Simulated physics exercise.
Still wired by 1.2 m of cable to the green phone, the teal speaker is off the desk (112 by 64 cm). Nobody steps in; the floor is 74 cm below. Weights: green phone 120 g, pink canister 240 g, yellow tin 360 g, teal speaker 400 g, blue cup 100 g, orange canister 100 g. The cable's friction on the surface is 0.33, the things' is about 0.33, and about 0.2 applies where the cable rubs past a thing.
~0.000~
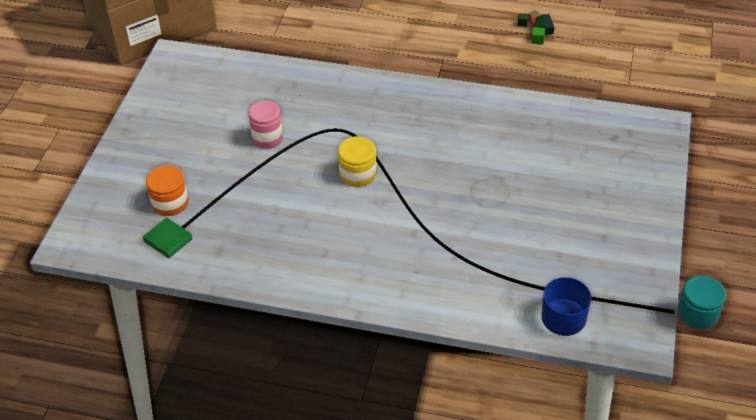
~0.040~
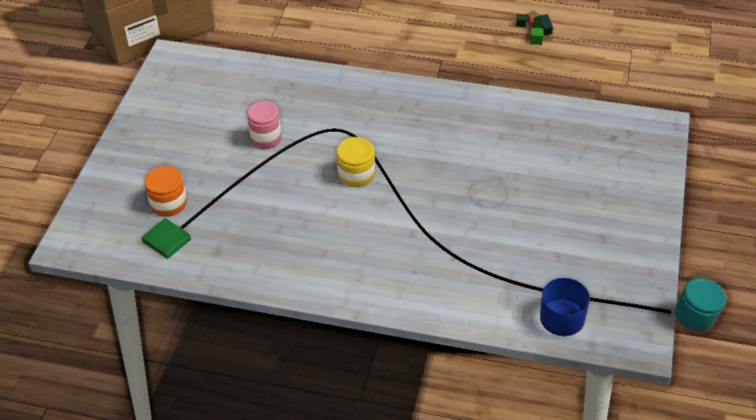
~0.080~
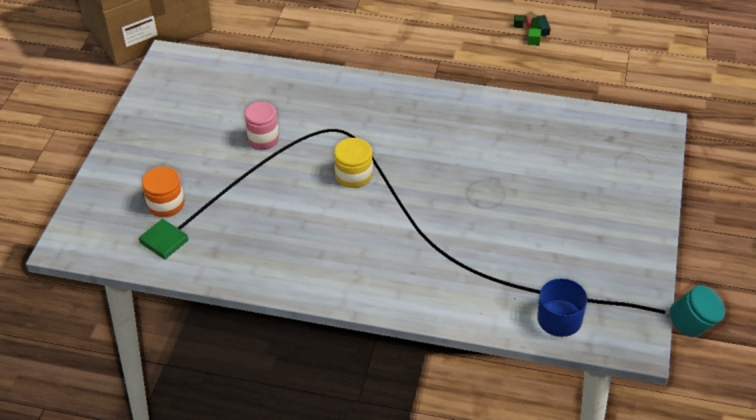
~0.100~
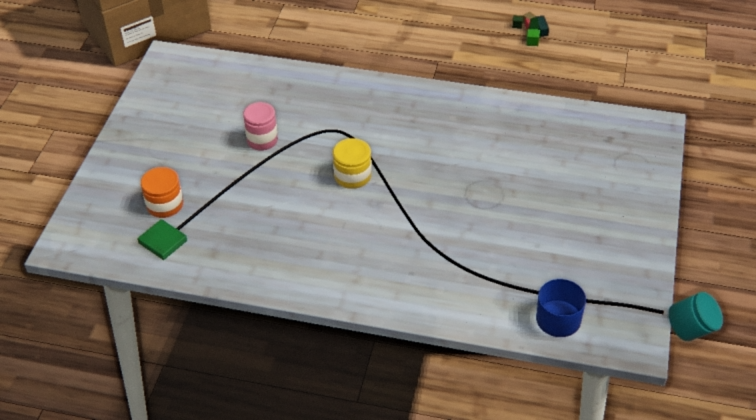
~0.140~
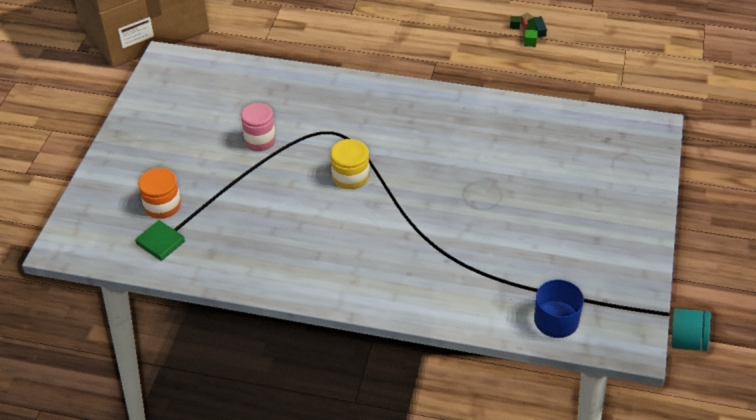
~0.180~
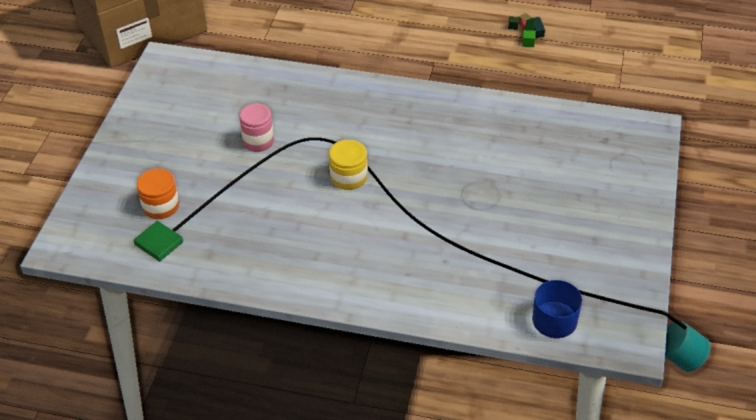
A teal cylinder just off the right edge of a pale wooden table tilts and moves downward, drawing its black cable straighter, while the green block at the other end, three canisters and a blue cup stay in place.
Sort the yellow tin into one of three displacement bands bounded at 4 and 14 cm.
Band: Moderate.
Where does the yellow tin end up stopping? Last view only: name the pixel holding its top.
Near (356, 177).
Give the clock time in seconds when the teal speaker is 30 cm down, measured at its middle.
Close to 0.34 s.
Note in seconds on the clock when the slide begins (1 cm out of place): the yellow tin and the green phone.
About: Yellow tin 0.30 s, green phone 0.28 s.
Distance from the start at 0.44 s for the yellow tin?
By then the yellow tin has moved close to 6 cm.
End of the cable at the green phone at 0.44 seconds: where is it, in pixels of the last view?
It sits close to (299, 192) in the last view.
At 0.4 s, the cable's tail end at (299, 192); yellow tin 6 cm off its start, green phone 24 cm off its start, teal speaker over the edge.
At 0.7 s, the cable's tail end at (492, 177); yellow tin 7 cm off its start, green phone 62 cm off its start, teal speaker over the edge.
At 0.9 s, the cable's tail end at (686, 182); yellow tin 7 cm off its start at (356, 177), green phone 97 cm off its start at (677, 165), teal speaker over the edge.
At 1.2 s, the cable has left the top; yellow tin 7 cm off its start, green phone over the edge, teal speaker over the edge.
At 2.4 s, the cable has left the top; yellow tin 7 cm off its start at (356, 177), green phone over the edge, teal speaker over the edge.
